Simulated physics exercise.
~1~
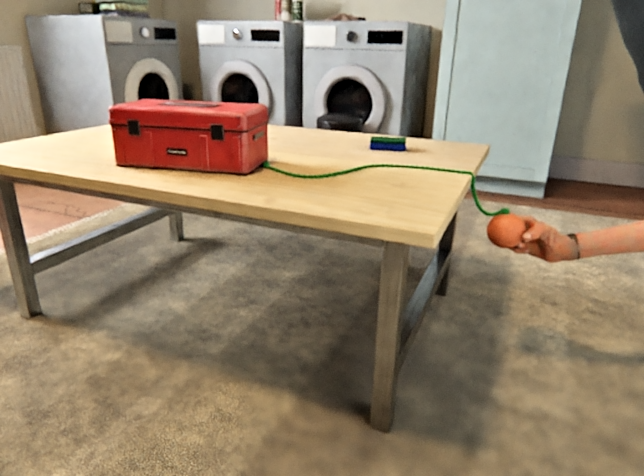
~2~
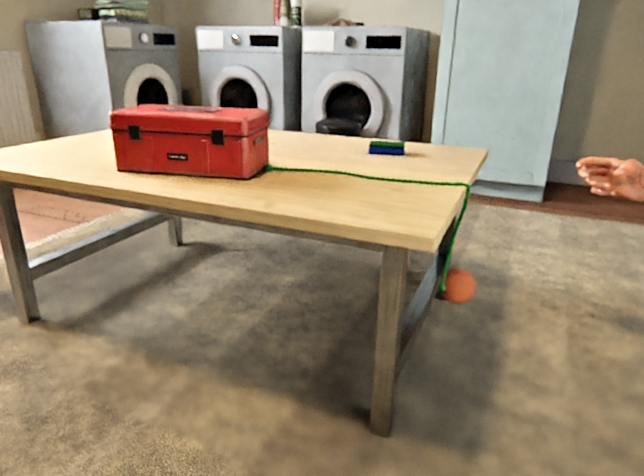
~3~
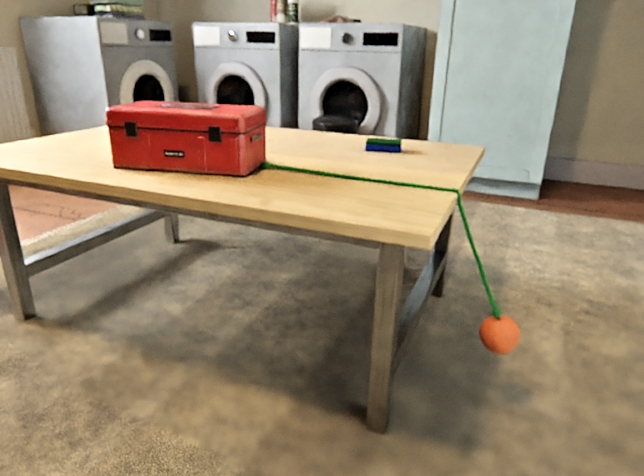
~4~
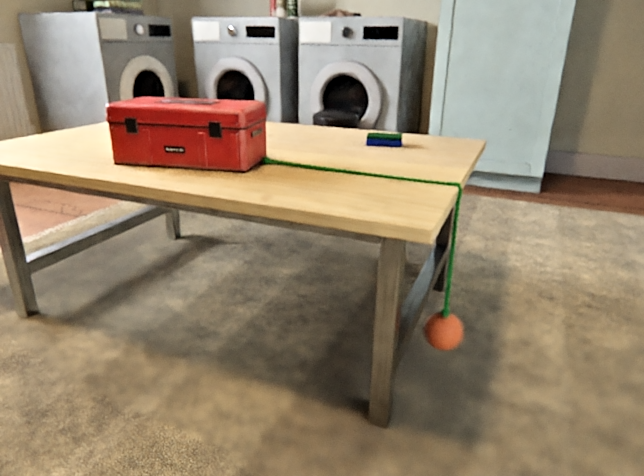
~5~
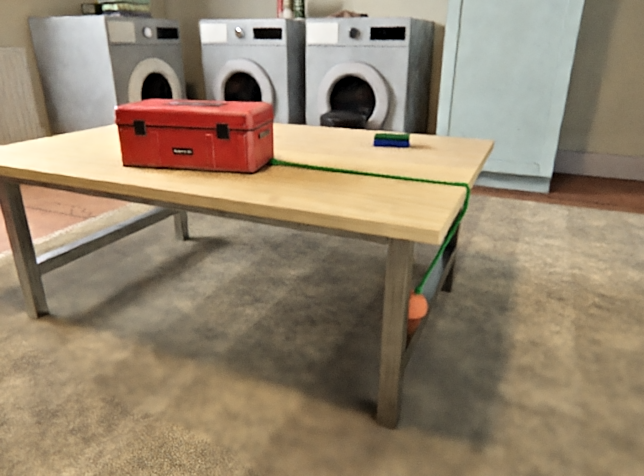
At first, a hand at the right holds an orange ball-like fruit beside a wooden table, with a green cord running from it across the tabletop to a red toolbox. A small green and blue sponge sits nearby, and washing machines stand behind. The fingers open and the hand draws back as the orange drops left below the table's edge. The cord pulls straight across the top, and the orange swings out to the right, then back left. It ends hanging below the edge, close to the table leg, while the toolbox and sponge stay in place.
